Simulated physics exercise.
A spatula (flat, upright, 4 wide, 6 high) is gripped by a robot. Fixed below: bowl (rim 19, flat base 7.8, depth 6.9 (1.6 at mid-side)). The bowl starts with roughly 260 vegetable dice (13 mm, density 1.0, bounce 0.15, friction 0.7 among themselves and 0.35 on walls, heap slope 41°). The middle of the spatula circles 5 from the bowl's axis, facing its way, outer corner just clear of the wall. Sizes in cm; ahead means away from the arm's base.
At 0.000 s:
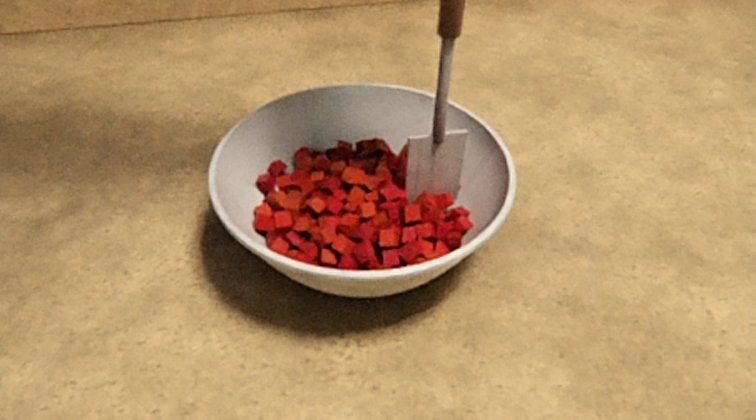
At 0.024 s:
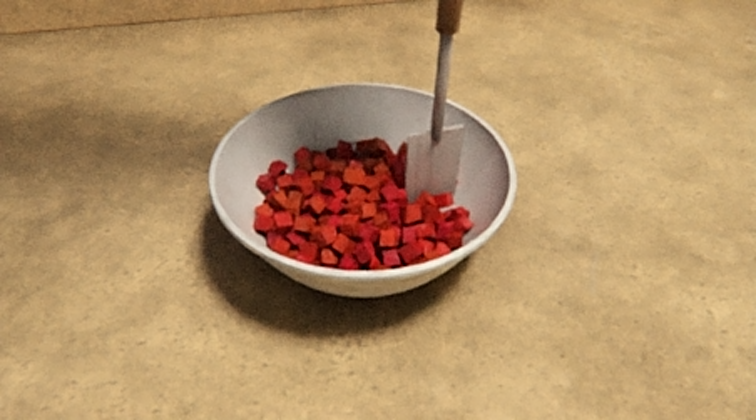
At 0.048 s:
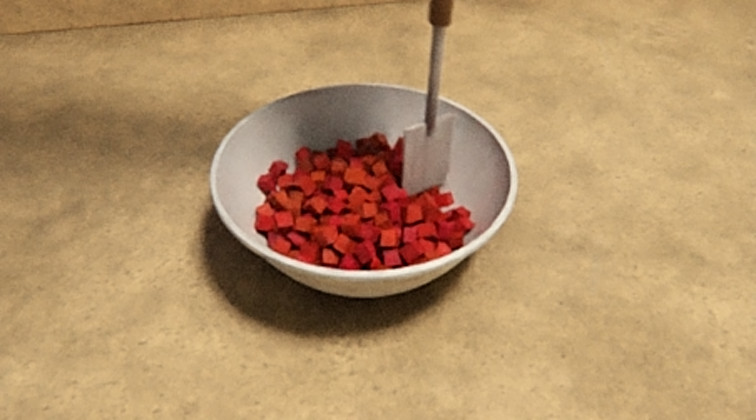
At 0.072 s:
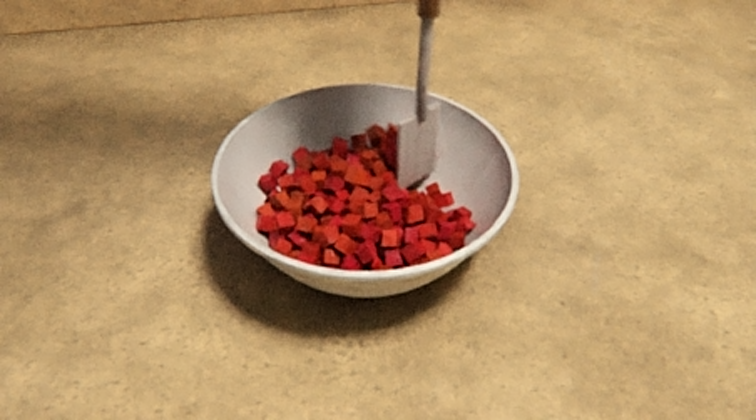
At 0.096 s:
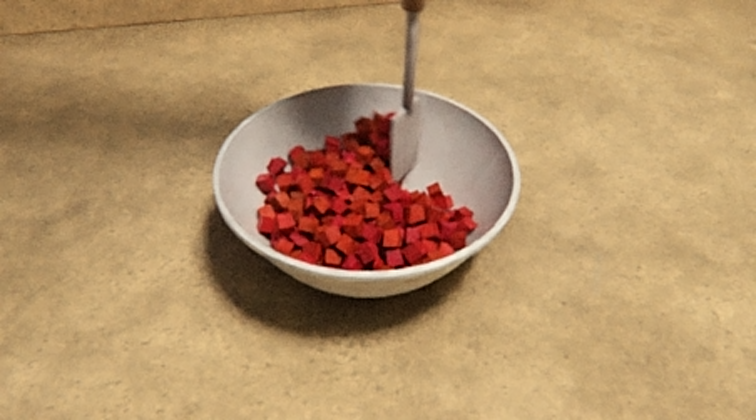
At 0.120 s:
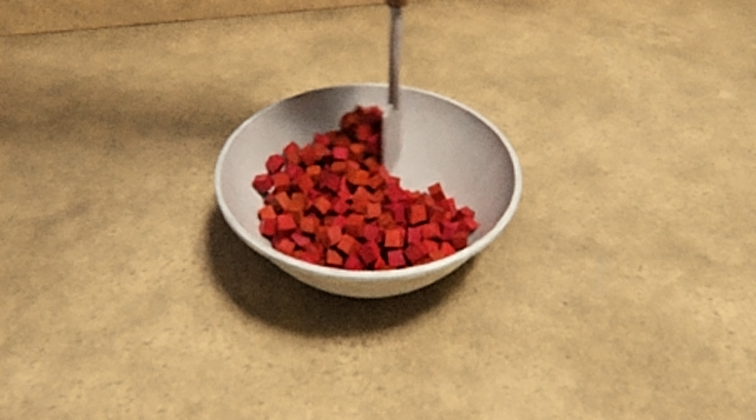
A spatula sweeps leftward through red vegetable dice in a white bowl, heaping them toward the back.
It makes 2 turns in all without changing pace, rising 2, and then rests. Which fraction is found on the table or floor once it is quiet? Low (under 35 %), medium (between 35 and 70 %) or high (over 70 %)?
A low share, under 35 %, ends on the table or floor.
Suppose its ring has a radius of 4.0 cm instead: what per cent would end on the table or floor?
Then about 20 per cent.
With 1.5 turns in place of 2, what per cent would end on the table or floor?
Then about 20 per cent.
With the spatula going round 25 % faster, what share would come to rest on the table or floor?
In that case some 30 per cent.
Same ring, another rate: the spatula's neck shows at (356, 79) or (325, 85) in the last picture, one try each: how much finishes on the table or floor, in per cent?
Some 35 and 45 per cent.
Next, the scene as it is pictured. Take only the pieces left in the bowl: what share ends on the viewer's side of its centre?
Some 50 per cent.
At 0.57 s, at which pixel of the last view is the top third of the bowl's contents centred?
At about (466, 182).
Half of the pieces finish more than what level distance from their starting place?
Roughly 8 cm.
After 0.57 s, 318° round, highest piece 9 above the table; 232 in the bowl, 23 on the table or floor, 8 in flight or on the tool.
After 1.02 s, 218° round, highest piece 8 above the table; 208 in the bowl, 53 on the table or floor, 2 in flight or on the tool.
After 1.45 s, 0° round, highest piece 6 above the table; 203 in the bowl, 60 on the table or floor.
After 2.15 s, 0° round, highest piece 6 above the table; 203 in the bowl, 60 on the table or floor.
In the end, 203 in the bowl, 60 on the table or floor. That is 23 % on the table or floor.
